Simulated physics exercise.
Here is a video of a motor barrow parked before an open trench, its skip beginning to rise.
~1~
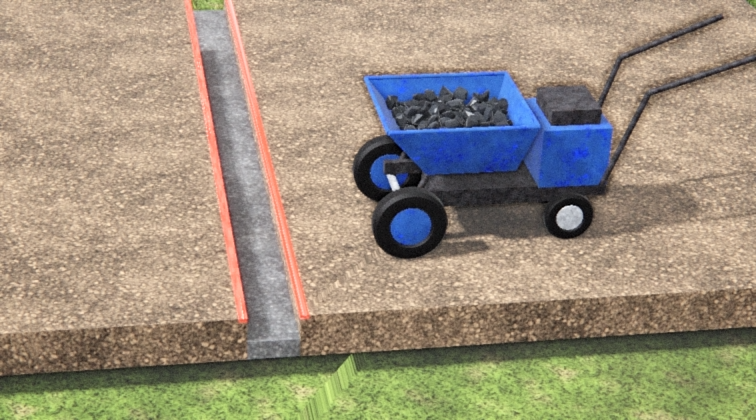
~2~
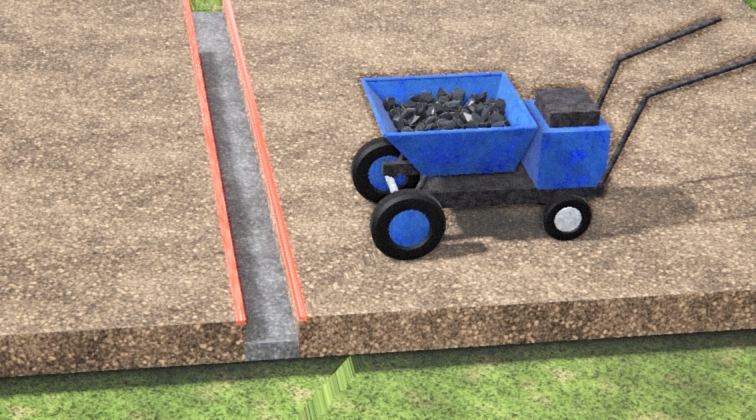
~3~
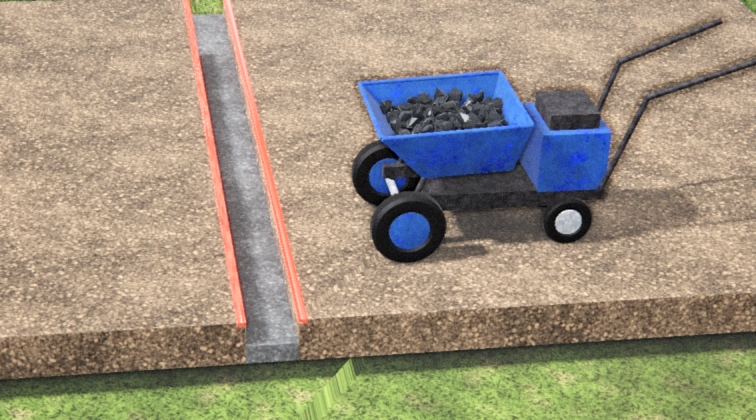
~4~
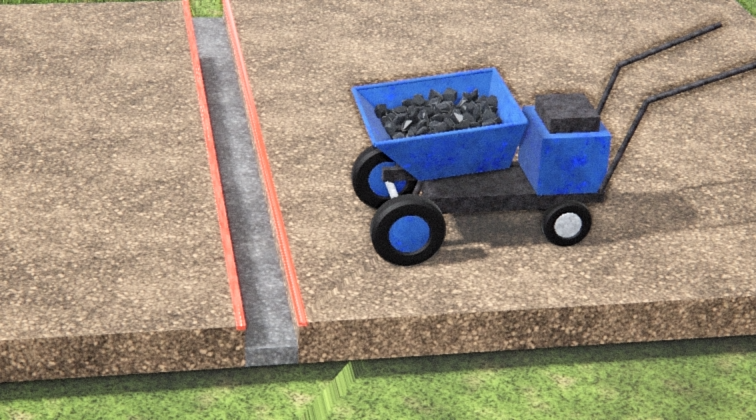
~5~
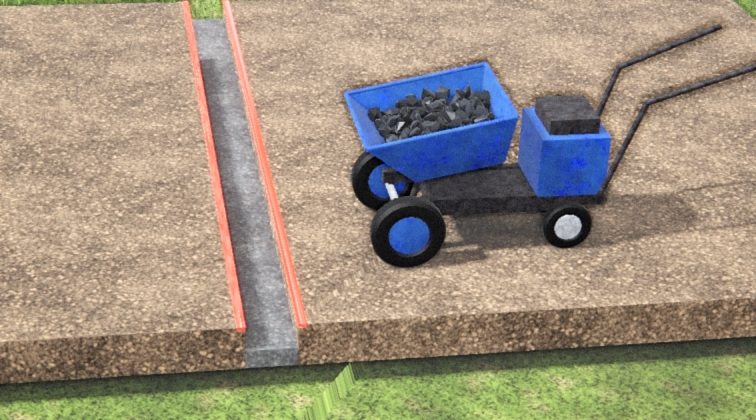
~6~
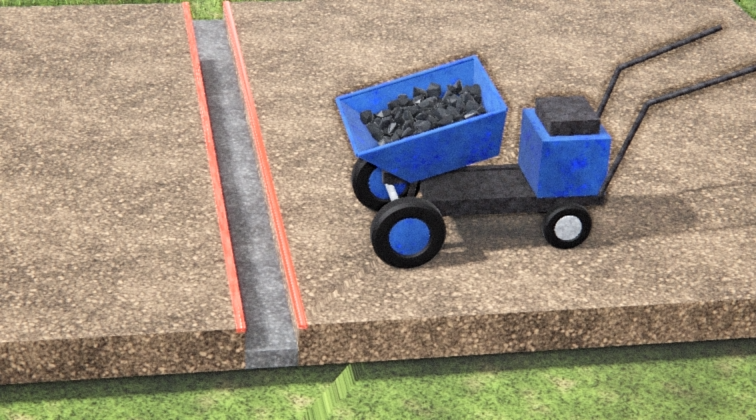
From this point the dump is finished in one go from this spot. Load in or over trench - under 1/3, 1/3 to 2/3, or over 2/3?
Over 2/3.
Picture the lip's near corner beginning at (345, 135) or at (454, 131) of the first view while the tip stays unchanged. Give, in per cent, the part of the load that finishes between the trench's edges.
About 40 %, then 30 %.
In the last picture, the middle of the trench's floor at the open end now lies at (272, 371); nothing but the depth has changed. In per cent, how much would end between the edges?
Roughly 100 in a hundred.
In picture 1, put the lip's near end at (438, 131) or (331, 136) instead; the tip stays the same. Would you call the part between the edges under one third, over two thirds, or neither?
First: Between a third and two thirds; second: Under a third.
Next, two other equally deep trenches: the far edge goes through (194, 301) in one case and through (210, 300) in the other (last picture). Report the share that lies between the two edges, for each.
Well, it'd be something like 100 per cent the first time and 100 per cent the second.
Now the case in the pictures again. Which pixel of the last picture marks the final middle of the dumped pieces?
Last view, resting centre - approx. (256, 250).
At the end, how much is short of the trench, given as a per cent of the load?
It comes to close to 10 %.
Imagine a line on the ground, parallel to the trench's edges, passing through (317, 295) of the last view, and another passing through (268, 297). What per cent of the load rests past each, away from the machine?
I'd put it near 100 in a hundred, then near 50 in a hundred.
Soon, skip tipped steeply; all in the skip.
A while on, skip tipped right over; most in the skip; a stray few short of the trench; about a quarter in or heaped over the trench; a stray few falling.
Towards the end, skip tipped right over; a stray few in the skip; a small part short of the trench; most in or heaped over the trench; a small part beyond it.
Finally, skip tipped right over; a small part short of the trench; most in or heaped over the trench; a small part beyond it.
